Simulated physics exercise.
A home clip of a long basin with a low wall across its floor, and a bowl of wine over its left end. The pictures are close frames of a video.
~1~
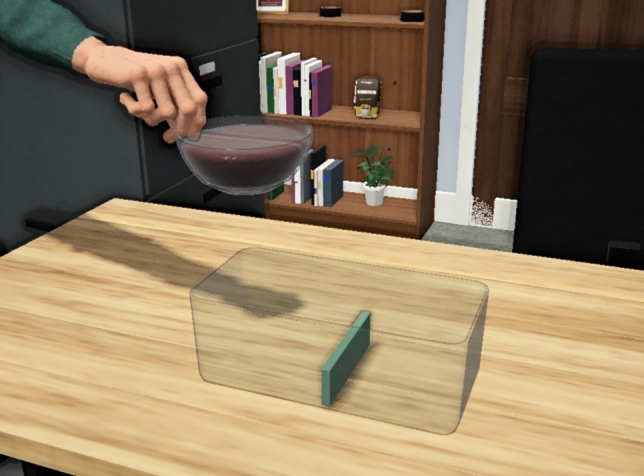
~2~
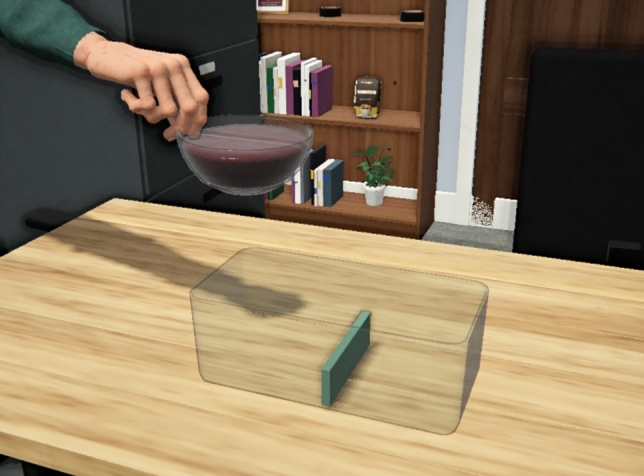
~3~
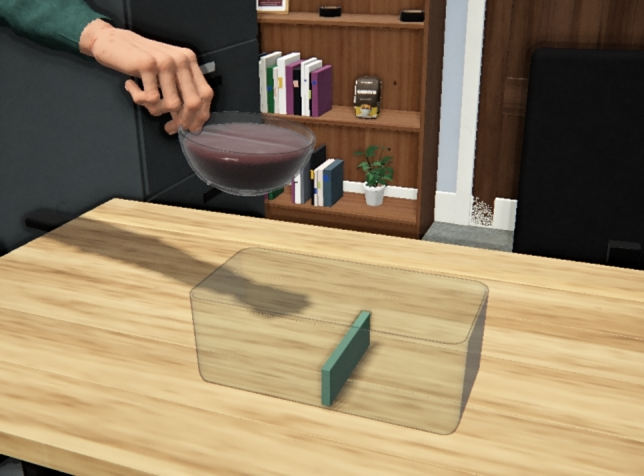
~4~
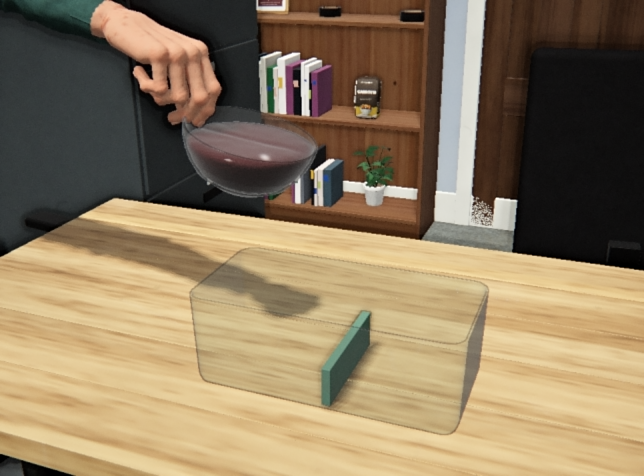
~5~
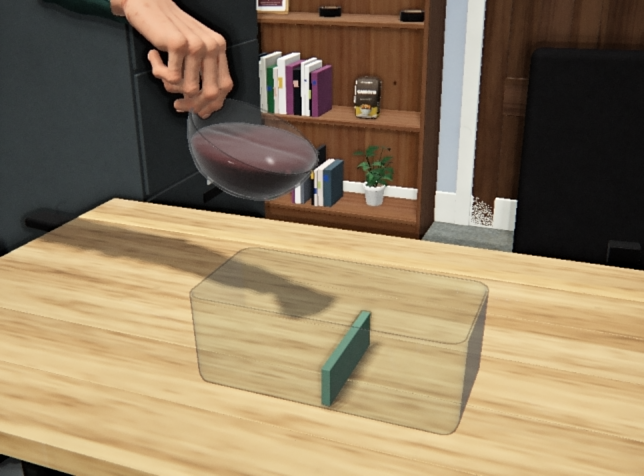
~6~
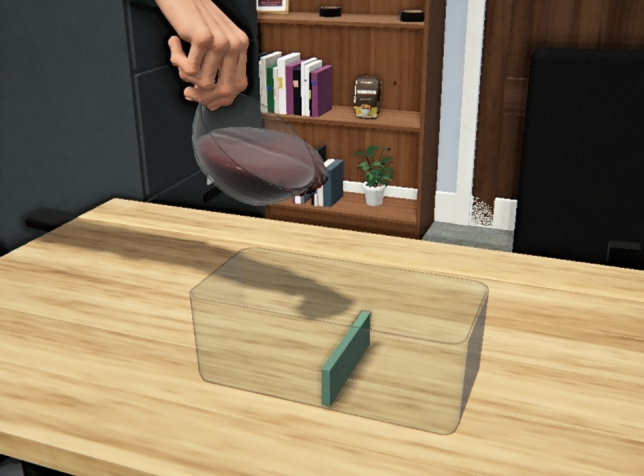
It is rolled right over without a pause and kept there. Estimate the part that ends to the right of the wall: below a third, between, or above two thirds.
In the end from a third to two thirds is right of the wall.
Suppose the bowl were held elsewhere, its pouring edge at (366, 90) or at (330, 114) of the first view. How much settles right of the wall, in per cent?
About 75 and 70 per cent.
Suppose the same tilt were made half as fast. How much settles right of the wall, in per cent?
It comes to 70 per cent or so.
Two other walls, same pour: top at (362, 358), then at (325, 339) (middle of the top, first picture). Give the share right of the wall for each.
In turn 35 and 70 in a hundred.
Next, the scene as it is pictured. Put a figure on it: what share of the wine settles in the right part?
Roughly 45 in a hundred.
A moment on, the tilt is 112° and 1 per cent is still to pour, 31 is left of the wall and 44 right of it.
Next, the tilt is 121° and 0 per cent is still to pour, 49 is left of the wall and 42 right of it.
Then the tilt is 121° and 0 per cent is still to pour, 51 is left of the wall and 44 right of it.
Later the tilt is 121° and 0 per cent is still to pour, 52 is left of the wall and 44 right of it.
In the end 52 per cent lies left of the wall, 44 right of it and 4 outside.
